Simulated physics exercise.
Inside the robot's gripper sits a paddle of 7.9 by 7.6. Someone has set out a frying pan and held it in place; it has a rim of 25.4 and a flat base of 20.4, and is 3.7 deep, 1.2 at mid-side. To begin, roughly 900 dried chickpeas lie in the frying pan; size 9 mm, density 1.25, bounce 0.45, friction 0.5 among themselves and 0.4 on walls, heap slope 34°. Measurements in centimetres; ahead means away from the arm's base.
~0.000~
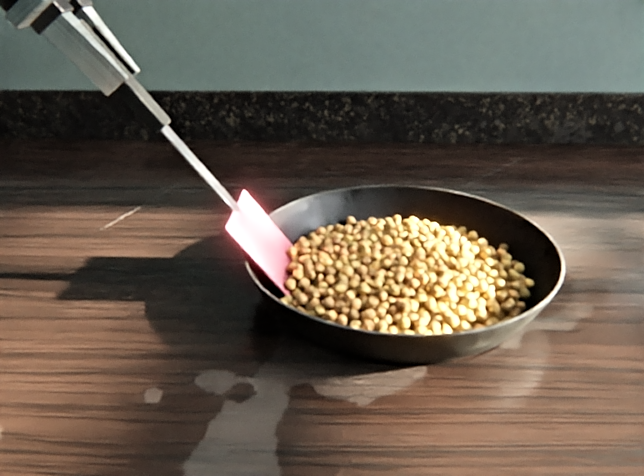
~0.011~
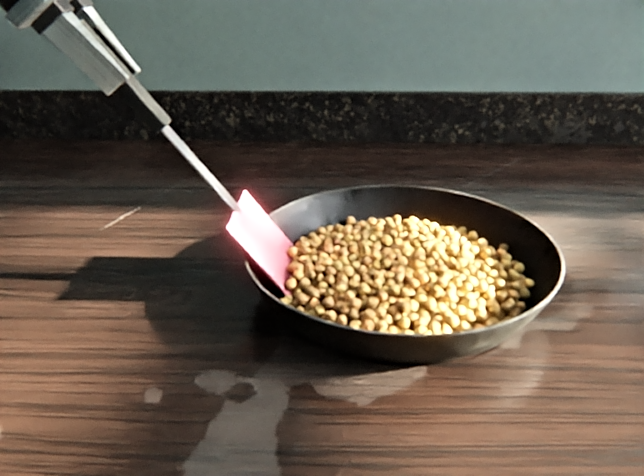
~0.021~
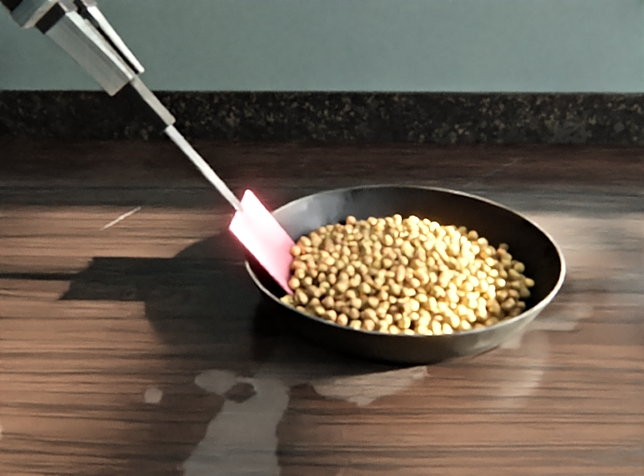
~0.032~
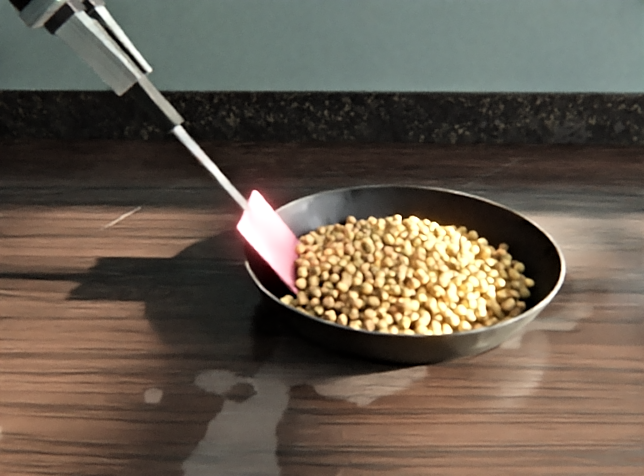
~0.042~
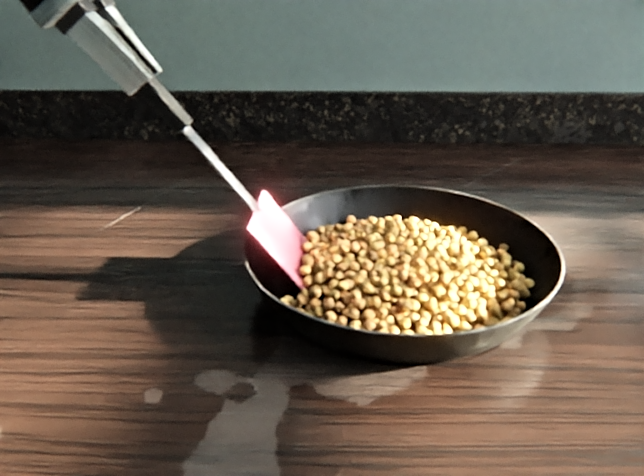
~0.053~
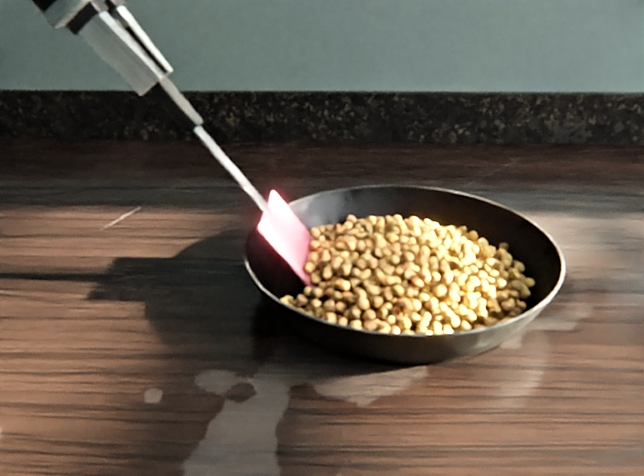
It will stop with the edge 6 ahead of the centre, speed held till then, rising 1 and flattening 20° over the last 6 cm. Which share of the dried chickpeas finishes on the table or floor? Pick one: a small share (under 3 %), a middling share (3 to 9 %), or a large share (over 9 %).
A small share.
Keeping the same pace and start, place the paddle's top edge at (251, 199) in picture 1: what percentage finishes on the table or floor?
I'd estimate around 0 per cent.
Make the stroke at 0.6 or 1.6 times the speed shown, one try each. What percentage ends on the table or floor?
The two tries give roughly 0 and 5 in a hundred.
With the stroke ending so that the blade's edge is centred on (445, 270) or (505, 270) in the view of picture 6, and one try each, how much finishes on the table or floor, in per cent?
About 0 and 10 per cent.
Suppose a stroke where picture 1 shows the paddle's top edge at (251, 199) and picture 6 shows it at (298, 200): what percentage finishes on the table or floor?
About 5 per cent.
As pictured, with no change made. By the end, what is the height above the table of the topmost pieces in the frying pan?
About 5.0 cm above the table.
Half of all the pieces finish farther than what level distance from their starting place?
Near 3 cm, measured level.
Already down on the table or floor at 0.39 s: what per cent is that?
Roughly 0 percent.
After 0.11 s, sloping 53°, highest piece 5 above the table; 900 in the frying pan.
After 0.16 s, sloping 45°, highest piece 5 above the table; 900 in the frying pan.
After 0.39 s, sloping 33°, highest piece 5 above the table; 893 in the frying pan, 7 on the table or floor.
After 1.44 s, sloping 33°, highest piece 5 above the table; 893 in the frying pan, 7 on the table or floor.
At rest, 893 in the frying pan, 7 on the table or floor. That is 1 % on the table or floor.
